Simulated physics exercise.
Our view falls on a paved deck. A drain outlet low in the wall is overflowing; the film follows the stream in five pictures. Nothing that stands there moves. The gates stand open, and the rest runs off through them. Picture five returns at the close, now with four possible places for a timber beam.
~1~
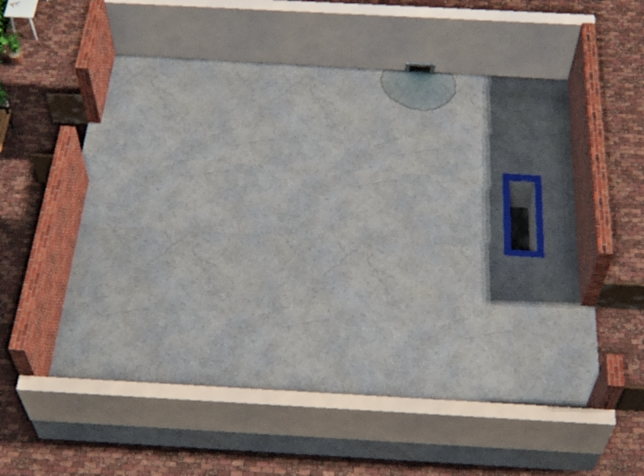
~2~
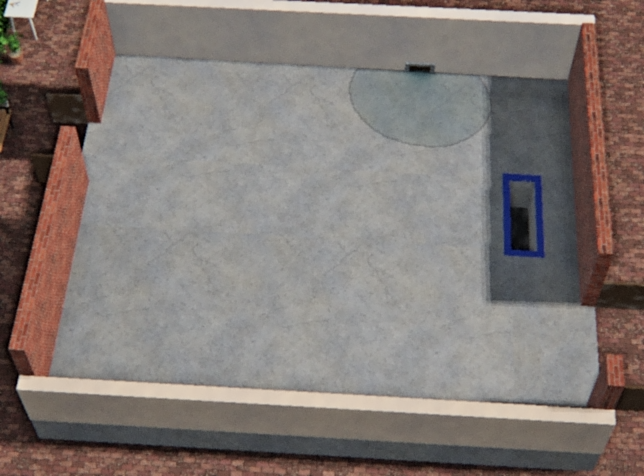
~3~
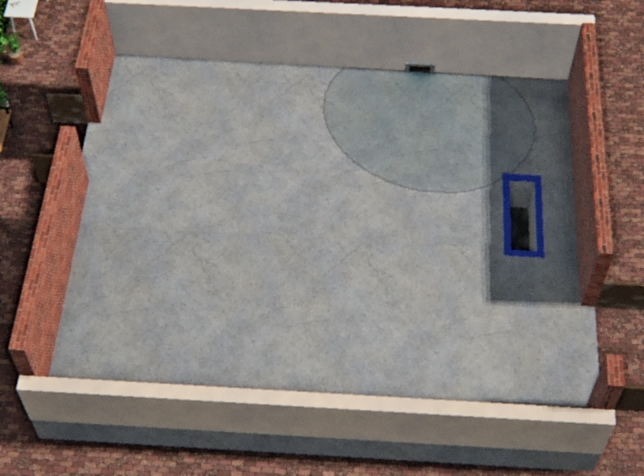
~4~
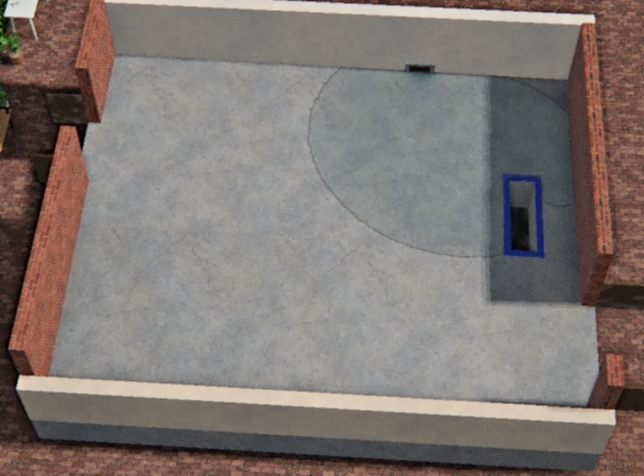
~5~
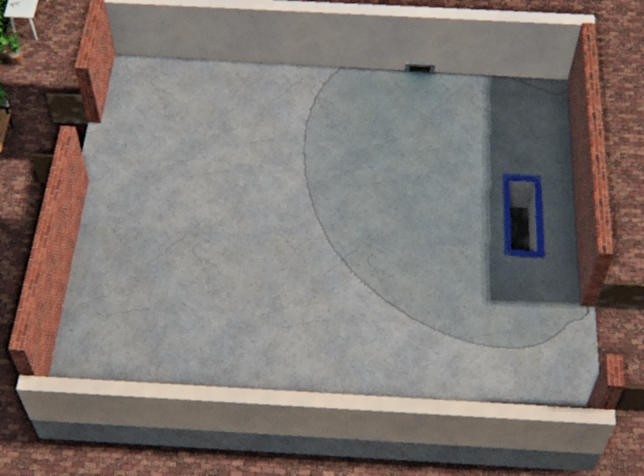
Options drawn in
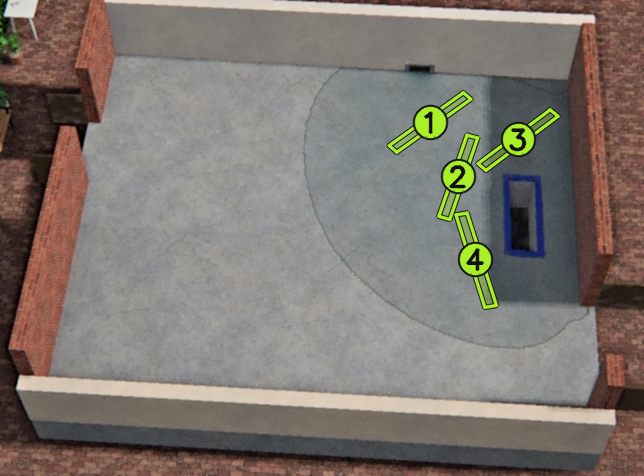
On a paved deck with low walls, a patch of water spread from an outlet in the back wall, widening toward the front and right until it surrounded the blue-edged drain pit.
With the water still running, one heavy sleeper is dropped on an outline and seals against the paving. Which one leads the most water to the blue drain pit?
The answer is spot 4.
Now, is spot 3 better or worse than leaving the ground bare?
Spot 3 is worse.
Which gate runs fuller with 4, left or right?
More leaves on the right.
On the marked copy, 1 from (392, 148) to (467, 95); 2 from (444, 217) to (472, 136); 3 from (481, 166) to (554, 113); 4 from (461, 213) to (490, 306).
If 1 is chosen, about 14 % of the stream runs into the blue drain pit, about 85 % out by the gates.
If 2 is chosen, about 16 % of the stream runs into the blue drain pit, about 84 % out by the gates.
If 3 is chosen, about 27 % of the stream runs into the blue drain pit, about 72 % out by the gates.
If 4 is chosen, about 40 % of the stream runs into the blue drain pit, about 60 % out by the gates.
